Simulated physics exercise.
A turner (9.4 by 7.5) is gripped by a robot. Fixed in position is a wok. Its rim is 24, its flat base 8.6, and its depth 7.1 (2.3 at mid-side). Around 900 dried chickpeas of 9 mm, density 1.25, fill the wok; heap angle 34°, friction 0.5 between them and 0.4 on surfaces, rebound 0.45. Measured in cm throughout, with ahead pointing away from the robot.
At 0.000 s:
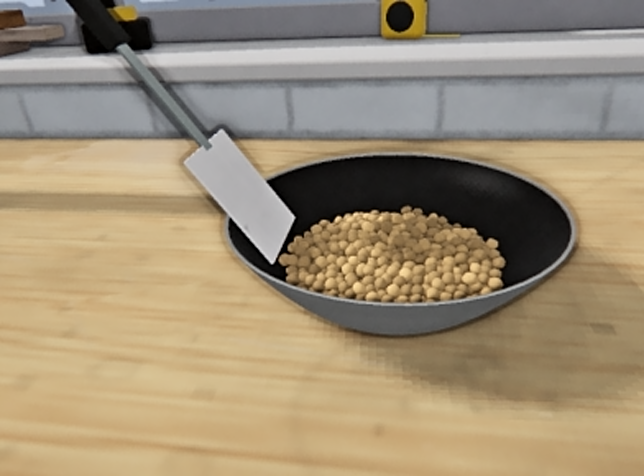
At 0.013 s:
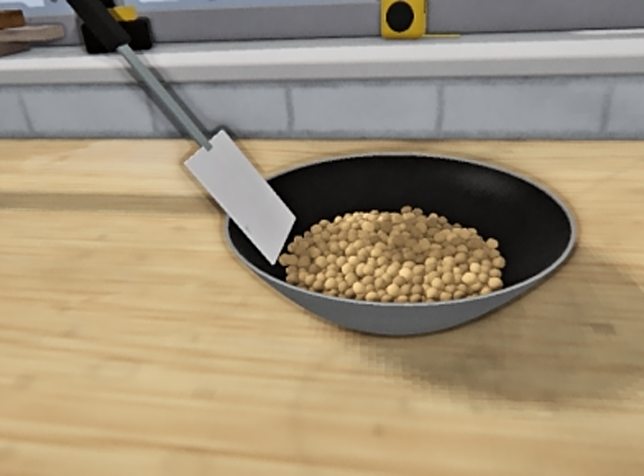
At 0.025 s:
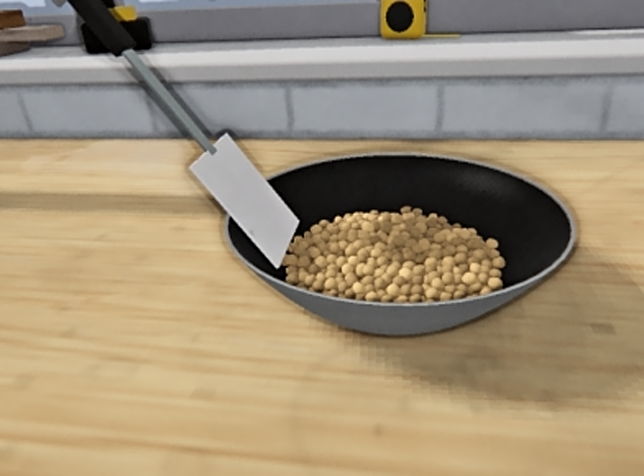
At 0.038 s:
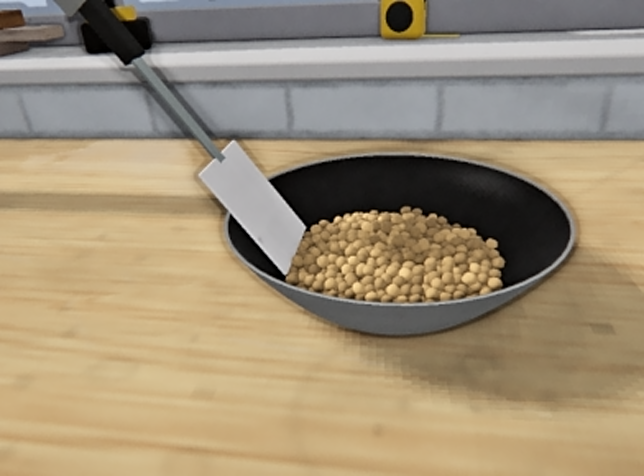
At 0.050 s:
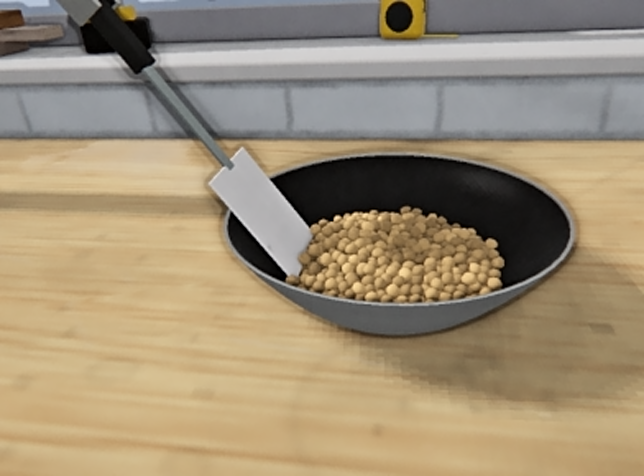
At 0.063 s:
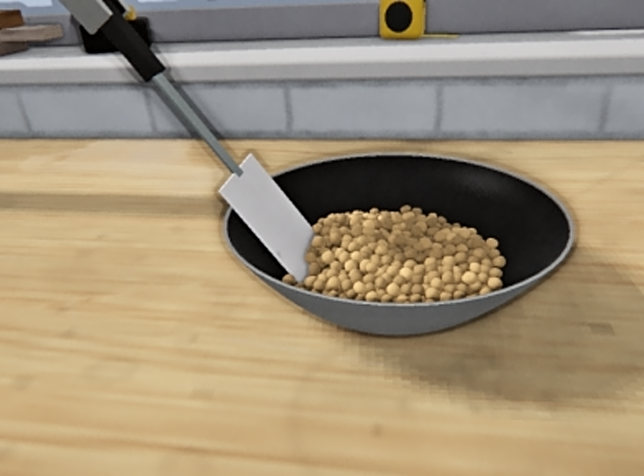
A metal turner with a black handle slides slowly down and to the right, its flat blade dipping into the left side of the heap and nudging a few chickpeas. The dark wok with a grey outside, holding the tan pile, stays still on a pale wooden counter. The fixed view looks slightly down toward a grey tiled wall, a ledge and a yellow-and-black object behind.
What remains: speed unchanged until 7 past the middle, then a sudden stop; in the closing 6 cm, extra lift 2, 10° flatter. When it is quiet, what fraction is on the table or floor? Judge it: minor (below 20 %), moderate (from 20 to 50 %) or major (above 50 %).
My judgement: Minor.
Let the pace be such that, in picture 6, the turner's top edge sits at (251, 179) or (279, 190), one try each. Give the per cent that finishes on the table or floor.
First try about 30 %, second try about 45 %.
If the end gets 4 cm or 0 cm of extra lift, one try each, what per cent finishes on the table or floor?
You'd get some 15 per cent with the first setting and some 10 per cent with the second.
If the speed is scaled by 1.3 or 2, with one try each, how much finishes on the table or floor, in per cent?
Some 20 per cent, then some 40 per cent, on the table or floor.
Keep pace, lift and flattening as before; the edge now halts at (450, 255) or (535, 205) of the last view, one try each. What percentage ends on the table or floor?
Around 0 per cent for the first try and 40 per cent for the second.
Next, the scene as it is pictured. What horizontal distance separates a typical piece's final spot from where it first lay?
Distance: Near 5 cm.
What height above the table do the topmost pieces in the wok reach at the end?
8.5 cm.
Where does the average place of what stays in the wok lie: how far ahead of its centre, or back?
About 4.0 cm ahead.
After 0.15 s, sloping 55°, highest piece 6 above the table; 900 in the wok.
After 0.25 s, sloping 51°, highest piece 8 above the table; 900 in the wok.
After 0.49 s, sloping 45°, highest piece 9 above the table; 786 in the wok, 93 on the table or floor, 21 on the blade or in flight.
After 1.54 s, sloping 45°, highest piece 8 above the table; 784 in the wok, 116 on the table or floor.
In the end, 784 in the wok, 116 on the table or floor. That is 13 % on the table or floor.
